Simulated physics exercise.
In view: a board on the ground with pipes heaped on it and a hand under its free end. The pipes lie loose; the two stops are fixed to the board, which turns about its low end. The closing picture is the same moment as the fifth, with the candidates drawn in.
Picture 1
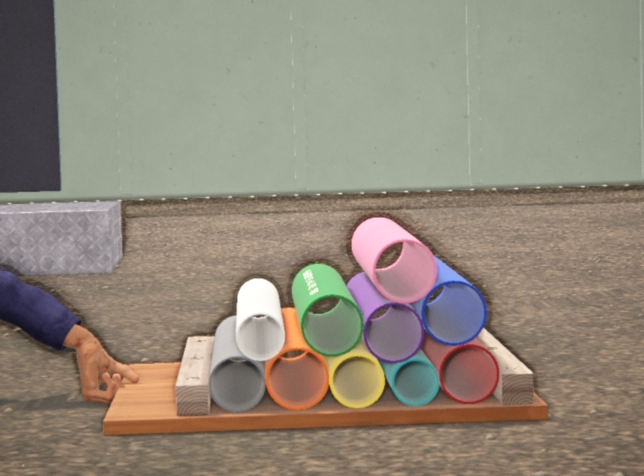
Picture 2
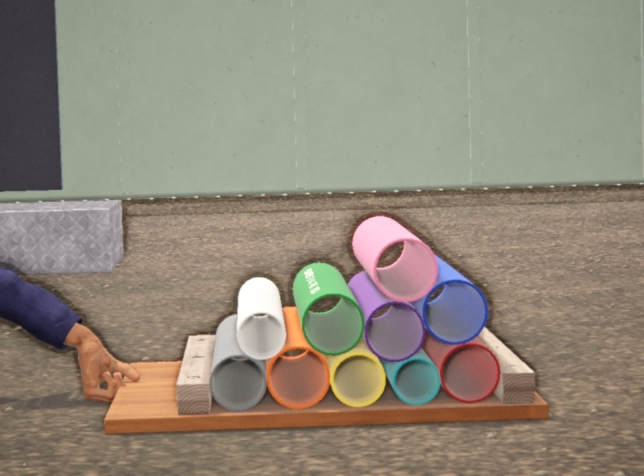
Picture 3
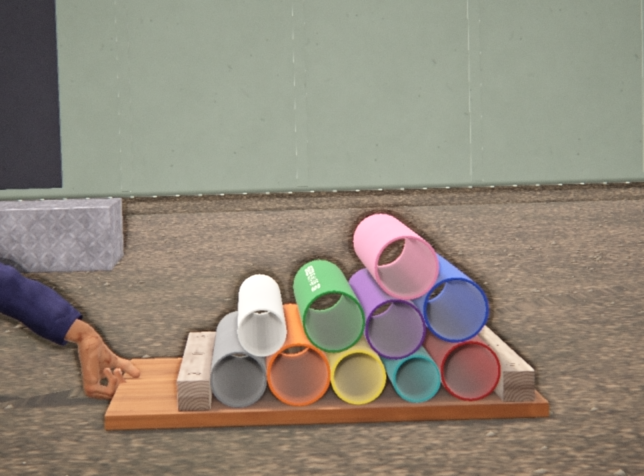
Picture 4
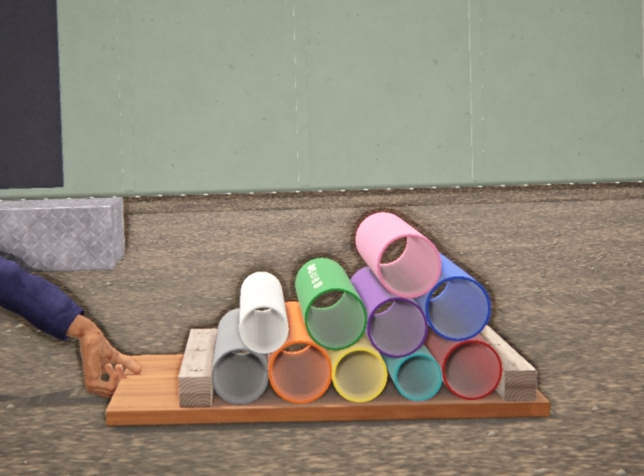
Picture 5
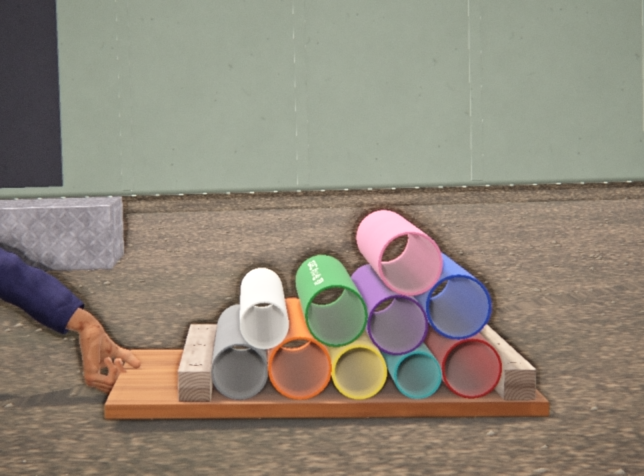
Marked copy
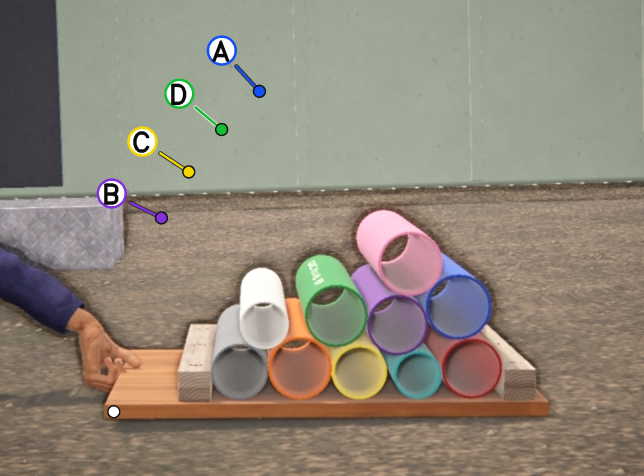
To begin with, loose pipes in several colours lie heaped between two blocks on a wooden board on the ground, with a pink one on top and a hand at the board's left end. The board and pipes then shift very slightly upward together, the heap keeping its arrangement while the hand stays in place.
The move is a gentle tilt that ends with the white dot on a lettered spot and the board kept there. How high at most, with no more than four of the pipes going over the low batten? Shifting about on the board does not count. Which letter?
The highest mark that will do is C.
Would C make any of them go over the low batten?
Yes, at C.
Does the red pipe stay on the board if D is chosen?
Yes, with D.
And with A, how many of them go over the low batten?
The count is five.
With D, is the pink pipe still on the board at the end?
The pink pipe: No.
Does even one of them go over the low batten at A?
At A: Yes.
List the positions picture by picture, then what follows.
In the first frame, green pipe (332, 325); white pipe (261, 336); blue pipe (454, 313).
In the second frame, blue pipe (455, 312); pink pipe (406, 270).
In the third frame, board (320, 372); grey pipe (239, 379); turquoise pipe (417, 379).
In the fourth frame, board (321, 369); grey pipe (240, 376); orange pipe (300, 372).
In the fifth frame, board (320, 366); grey pipe (239, 371); orange pipe (300, 368).
On the copy, A at (260, 91); B at (161, 218); C at (189, 172); D at (222, 129); the white dot at (114, 412).
On C. First, board at 19°.
Then, board at 35°.
Finally, board at 35°, two over the low batten (blue, pink).
By contrast, A five over the low batten; B two over the low batten (blue, pink); D five over the low batten.
